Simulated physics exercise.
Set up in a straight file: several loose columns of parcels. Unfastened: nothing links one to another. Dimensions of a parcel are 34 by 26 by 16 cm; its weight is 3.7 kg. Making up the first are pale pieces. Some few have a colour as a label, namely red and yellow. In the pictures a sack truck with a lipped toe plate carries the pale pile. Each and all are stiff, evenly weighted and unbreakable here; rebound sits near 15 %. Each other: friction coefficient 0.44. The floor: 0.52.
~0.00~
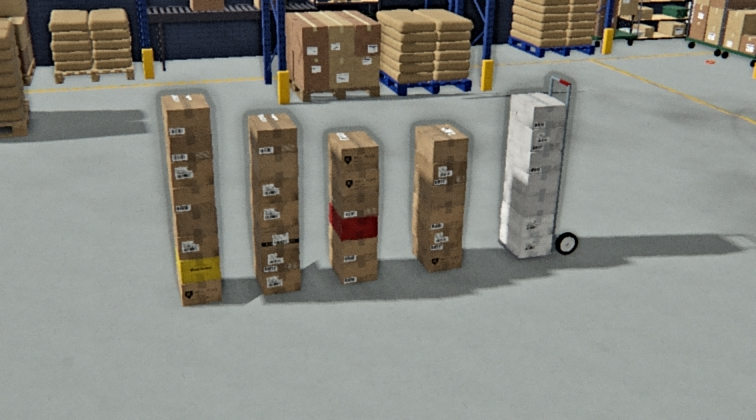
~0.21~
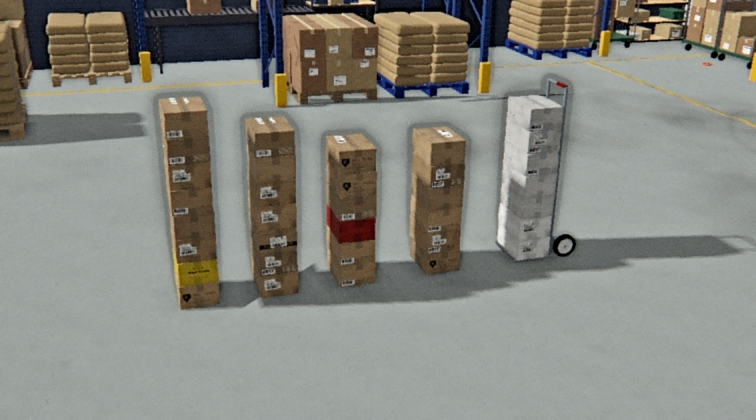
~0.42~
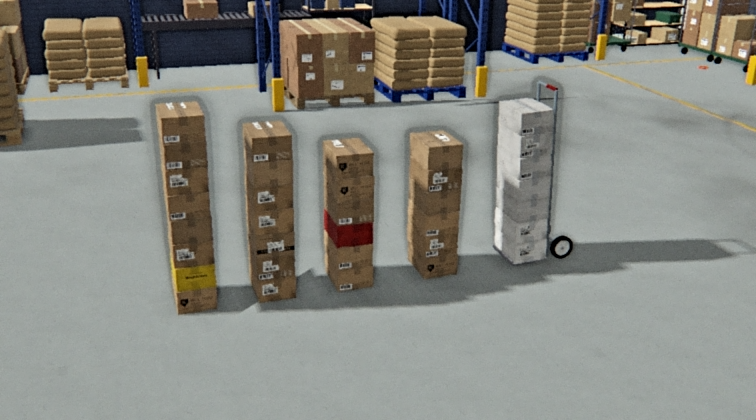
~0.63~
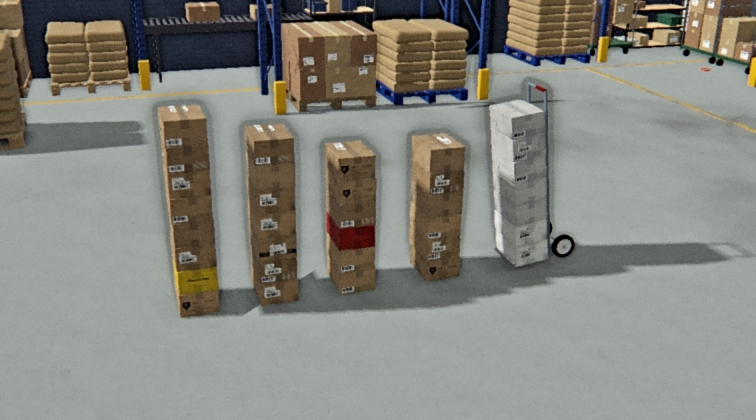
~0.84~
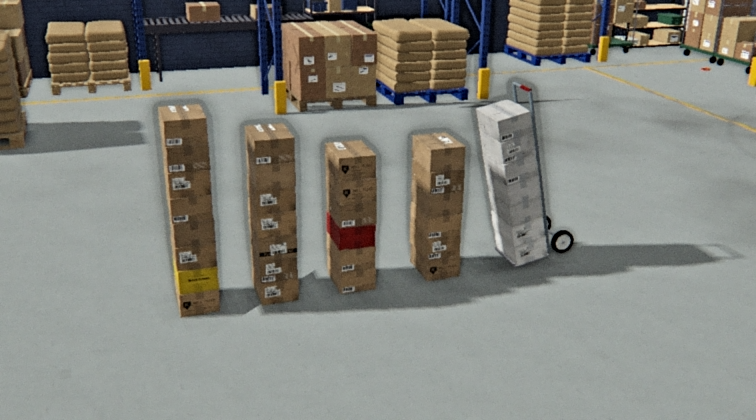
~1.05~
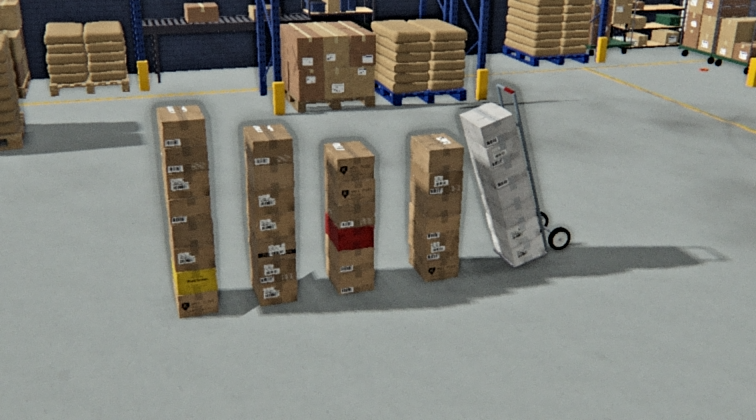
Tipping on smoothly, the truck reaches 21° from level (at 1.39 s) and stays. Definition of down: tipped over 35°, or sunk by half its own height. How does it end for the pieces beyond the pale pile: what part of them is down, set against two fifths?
More than two fifths are down.
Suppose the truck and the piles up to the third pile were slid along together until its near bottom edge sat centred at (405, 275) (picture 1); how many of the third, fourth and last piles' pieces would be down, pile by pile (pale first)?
Result: Third pile 6, fourth pile 0, last pile 0.
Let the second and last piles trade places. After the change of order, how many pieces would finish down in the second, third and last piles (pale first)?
Pile by pile, you'd see second at 8, third at 5 and last at 6 down.
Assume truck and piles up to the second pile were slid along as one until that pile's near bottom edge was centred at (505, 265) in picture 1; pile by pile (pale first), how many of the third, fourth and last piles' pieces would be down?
That would give third 0, fourth 0 and last 0.
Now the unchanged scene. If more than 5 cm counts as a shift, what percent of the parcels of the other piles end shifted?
I make it 100 per cent.
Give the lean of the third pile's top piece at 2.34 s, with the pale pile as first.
That piece is at some 20°.
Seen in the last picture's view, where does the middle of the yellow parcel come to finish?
Roughly at (131, 295).
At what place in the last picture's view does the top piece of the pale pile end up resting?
The top pale piece ends up roughly at (370, 221).
Around 1.74 s, 7 of the pale pile down; none of the 27 other parcels down, 6 disturbed.
Around 2.34 s, 7 of the pale pile down; 6 of the 27 other parcels down; red parcel tipped 19°.
Around 3.36 s, 7 of the pale pile down; 20 of the 27 other parcels down; red parcel tipped 37°, 11 cm lower; yellow parcel tipped 27°.
Around 3.94 s, 7 of the pale pile down; 27 of the 27 other parcels down; yellow parcel on its side; red parcel tipped 38°, 11 cm lower.
Finally (7.7 s), 7 of the pale pile down; 27 of the 27 other parcels down; yellow parcel on its side; red parcel tipped 38°, 11 cm lower. That is 100 per cent. Seen by the last camera, middles, yellow parcel near (131, 295), red parcel near (290, 252).
